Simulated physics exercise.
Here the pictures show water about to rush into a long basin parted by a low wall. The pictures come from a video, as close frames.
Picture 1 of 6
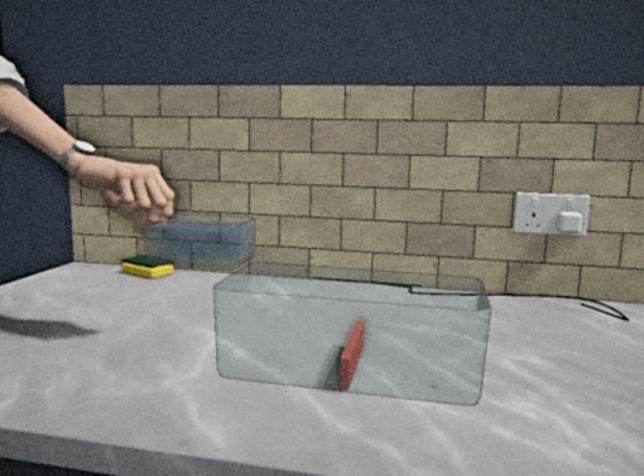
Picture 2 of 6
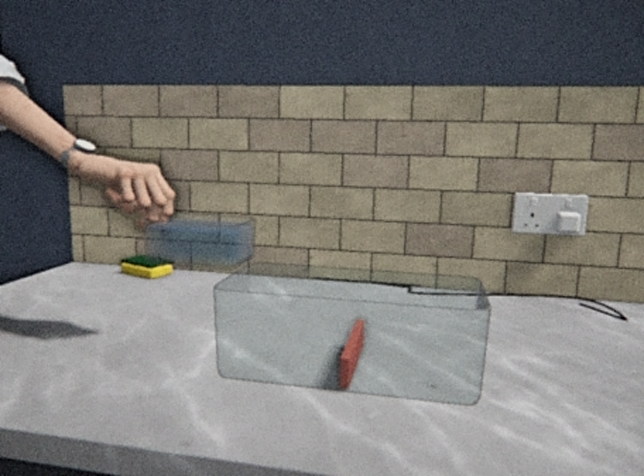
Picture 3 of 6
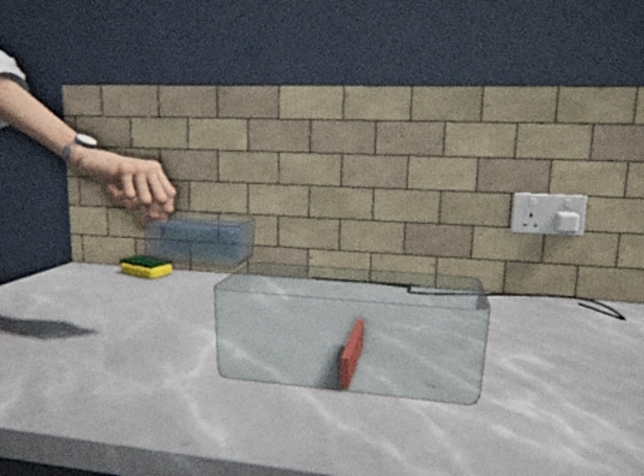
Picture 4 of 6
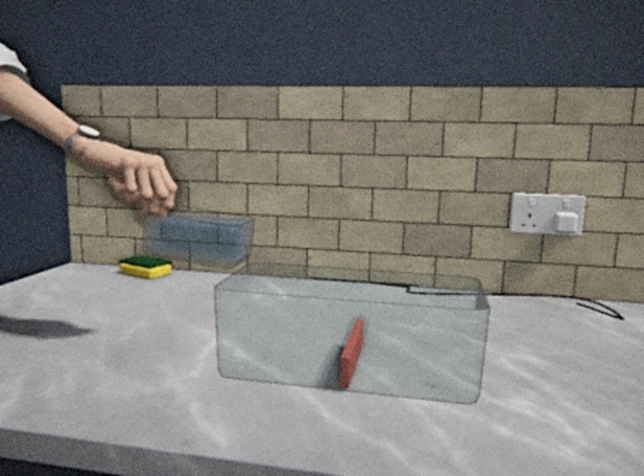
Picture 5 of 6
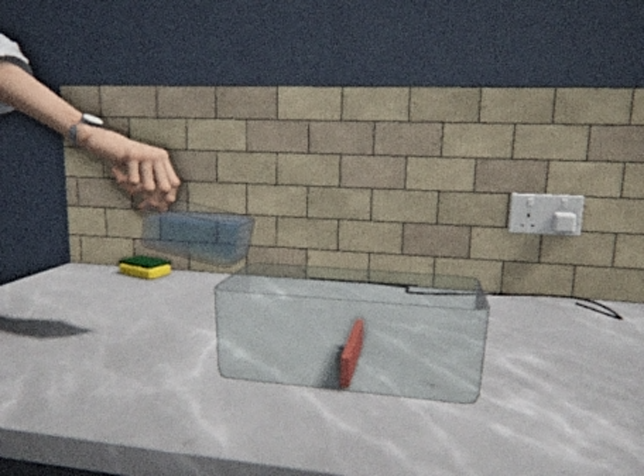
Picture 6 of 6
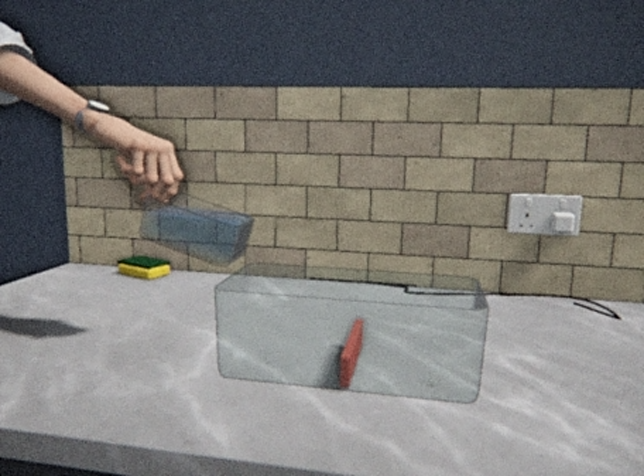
The clip opens on a hand at the left holding a small clear container of bluish water level above a grey marbled counter, beside a long see-through basin with a low red divider inside. The hand lifts slightly, and the container gradually tilts down toward the right while the basin stays still.
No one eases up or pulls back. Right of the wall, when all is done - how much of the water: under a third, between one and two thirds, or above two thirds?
Lowest of three bands.
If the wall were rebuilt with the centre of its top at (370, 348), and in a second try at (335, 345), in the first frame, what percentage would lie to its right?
The first one comes to 15 percent, while the second comes to 25 percent.
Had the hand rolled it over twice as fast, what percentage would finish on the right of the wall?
I'd estimate about 10 percent ends up there.
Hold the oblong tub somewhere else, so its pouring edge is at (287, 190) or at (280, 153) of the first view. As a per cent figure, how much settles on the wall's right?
You'd get 70 percent from the first and 70 percent from the second.
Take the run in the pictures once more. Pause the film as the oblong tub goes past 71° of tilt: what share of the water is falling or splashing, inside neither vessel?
40 per cent.
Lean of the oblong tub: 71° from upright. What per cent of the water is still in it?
Roughly 40 %.
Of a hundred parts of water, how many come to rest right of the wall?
Something like 5 per cent, roughly.
A moment on, the oblong tub is tipped part way and 39 per cent is still to pour, 21 is left of the wall and 0 right of it.
Next, the oblong tub is tipped on its side and 7 per cent is still to pour, 84 is left of the wall and 3 right of it.
Then the oblong tub is tipped on its side and 1 per cent is still to pour, 92 is left of the wall and 5 right of it.
Later the oblong tub is tipped on its side and 0 per cent is still to pour, 93 is left of the wall and 6 right of it.
At rest 93 per cent lies left of the wall, 6 right of it and 0 outside.
